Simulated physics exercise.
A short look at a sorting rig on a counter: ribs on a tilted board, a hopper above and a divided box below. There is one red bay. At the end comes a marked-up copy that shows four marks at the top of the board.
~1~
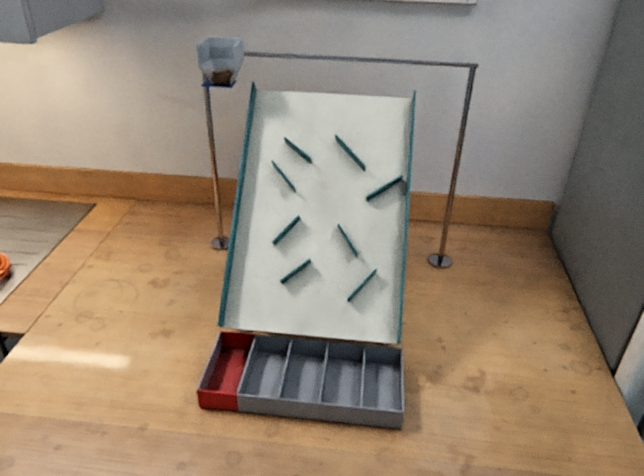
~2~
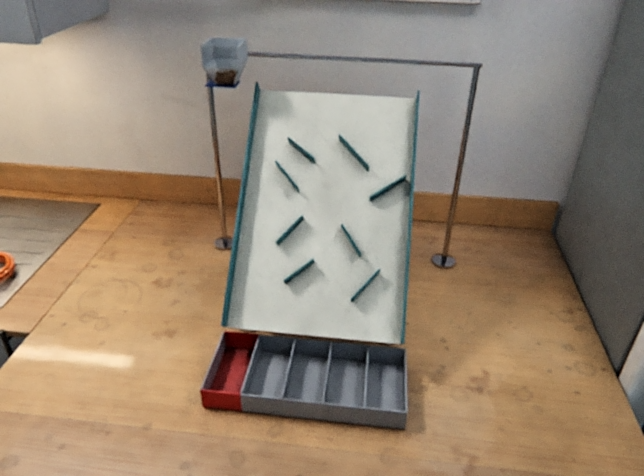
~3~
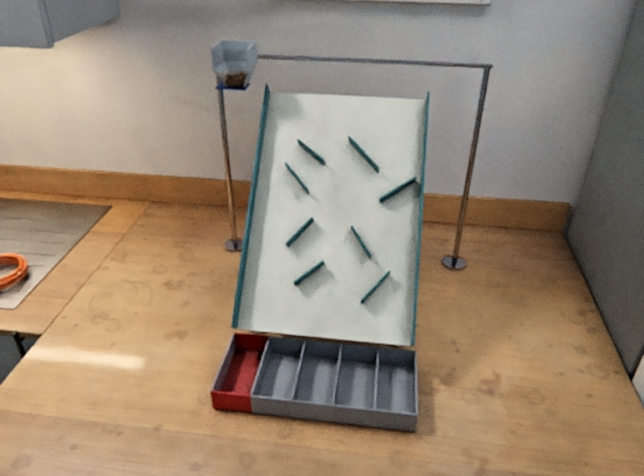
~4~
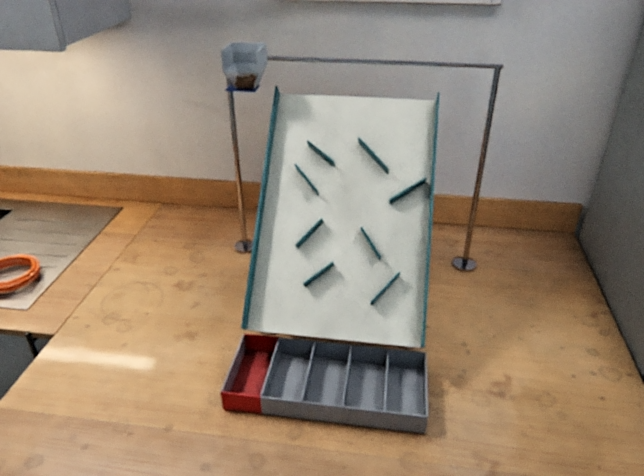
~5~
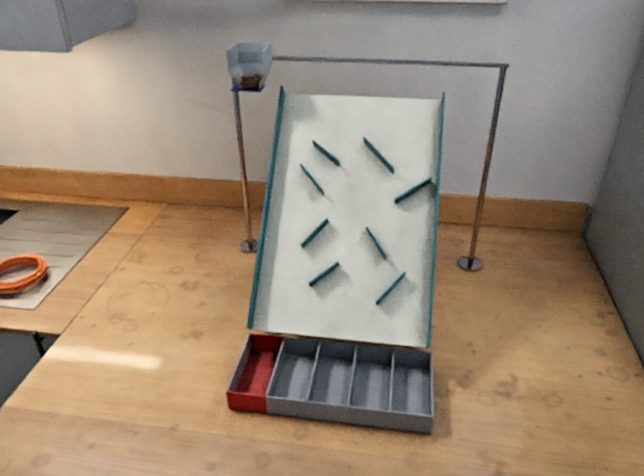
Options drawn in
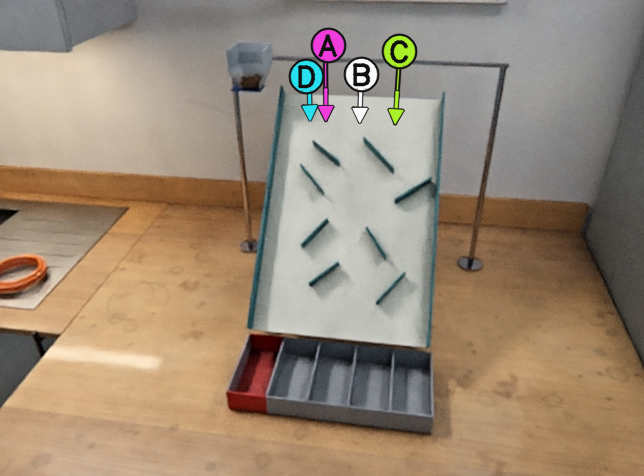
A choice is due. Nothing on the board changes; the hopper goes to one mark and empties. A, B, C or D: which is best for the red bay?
D is best.
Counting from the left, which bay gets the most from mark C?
The third from the left.
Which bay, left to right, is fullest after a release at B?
It is the third one.
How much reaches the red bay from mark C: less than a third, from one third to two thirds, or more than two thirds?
It is less than a third.
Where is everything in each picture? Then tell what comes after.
Hopper at (223, 76), allspice berries, door shut, in the first picture.
Ribs (288, 137) to (314, 159), (339, 135) to (369, 167), (276, 161) to (298, 188), in the second picture.
Ribs (380, 199) to (416, 177), (286, 245) to (312, 217), (351, 226) to (370, 256), in the third picture.
Ribs (303, 284) to (333, 262), (371, 303) to (400, 272), in the fourth picture.
Red bay at (247, 401), number 1 of 5 from the left, in the fifth picture.
On the marked copy, mark A meets the board at (325, 115); mark B meets the board at (359, 117); mark C meets the board at (395, 118); mark D meets the board at (309, 114).
If A is chosen, about a quarter in the red bay, most in other bays, a stray few outside the box.
If B is chosen, about a quarter in the red bay, most in other bays.
If C is chosen, a small part in the red bay, most in other bays.
If D is chosen, about half in the red bay, about a third in other bays, a small part outside the box.
